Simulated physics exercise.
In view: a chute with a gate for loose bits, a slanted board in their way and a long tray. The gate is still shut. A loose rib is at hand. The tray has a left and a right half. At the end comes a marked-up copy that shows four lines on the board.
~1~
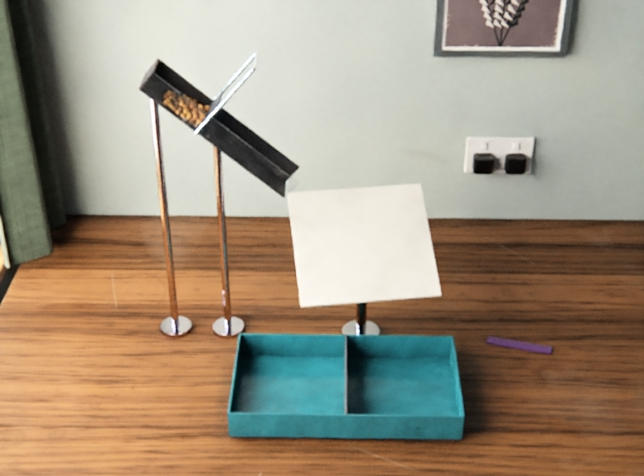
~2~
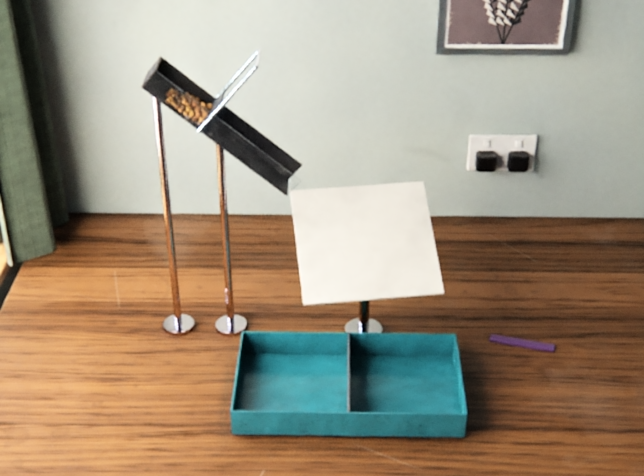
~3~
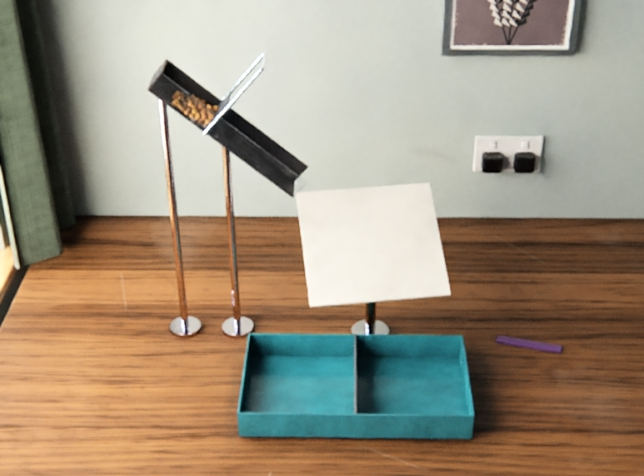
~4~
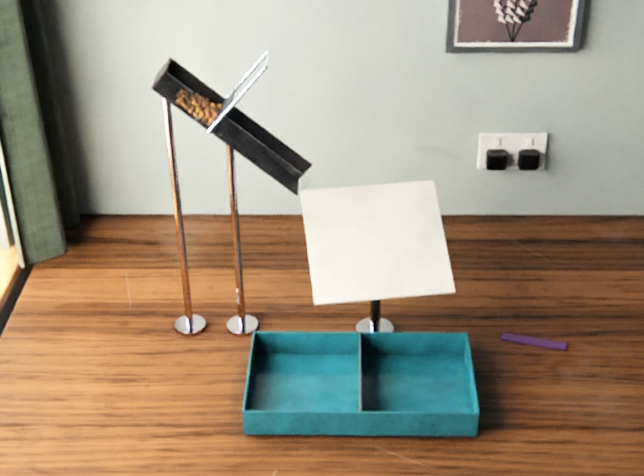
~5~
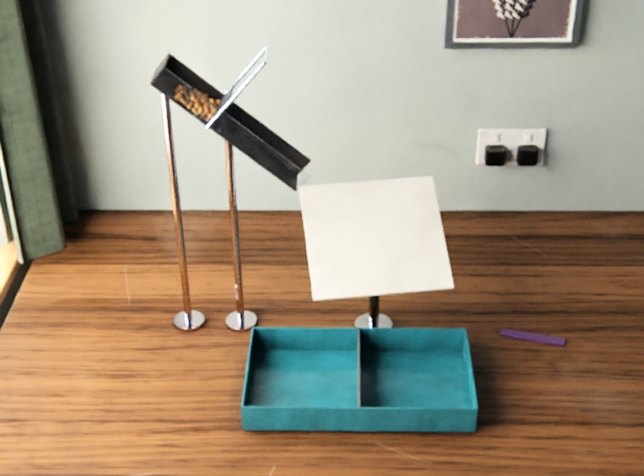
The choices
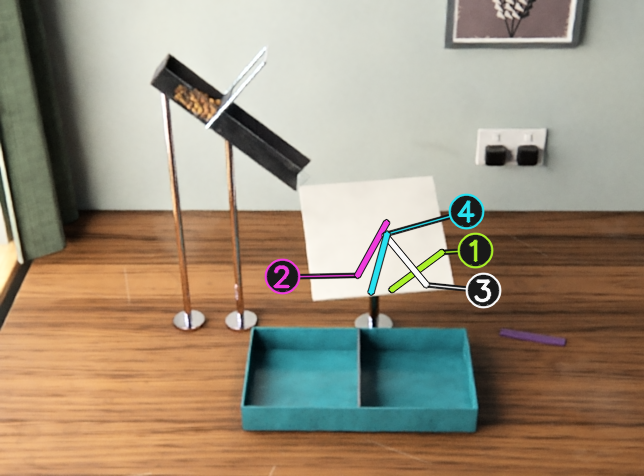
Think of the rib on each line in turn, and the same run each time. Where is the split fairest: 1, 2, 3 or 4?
Choose 4.
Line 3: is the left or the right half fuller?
Right.
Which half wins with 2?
Left.
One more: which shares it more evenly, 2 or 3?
The answer is 2.
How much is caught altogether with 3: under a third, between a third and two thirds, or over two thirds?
It is over two thirds.
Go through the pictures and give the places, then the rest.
Load behind the gate at (191, 107), roasted chickpeas; lip of the chute at (285, 189), sloping fairly steeply, in the first frame.
Middle of the board at (366, 241), tilted fairly steeply; middle of its low edge at (375, 299); of its high edge at (357, 186), in the second frame.
Front corners of the tray at (238, 413) and (474, 416); front end of its middle wall at (356, 414); gate still shut at (225, 104), in the third frame.
Middle of the load at (204, 106); lip at (298, 187), in the fourth frame.
Middle of the load at (203, 101); lip at (297, 183), in the fifth frame.
On the marked copy, line 1 from (442, 252) to (391, 289); line 2 from (386, 222) to (357, 275); line 3 from (385, 235) to (426, 284); line 4 from (387, 234) to (371, 292).
If 1 is chosen, of what is caught, a small part in the left half, nearly all in the right.
If 2 is chosen, of what is caught, most in the left half, a small part in the right.
If 3 is chosen, of what is caught, a stray few in the left half, nearly all in the right.
If 4 is chosen, of what is caught, about two thirds in the left half, about a third in the right.
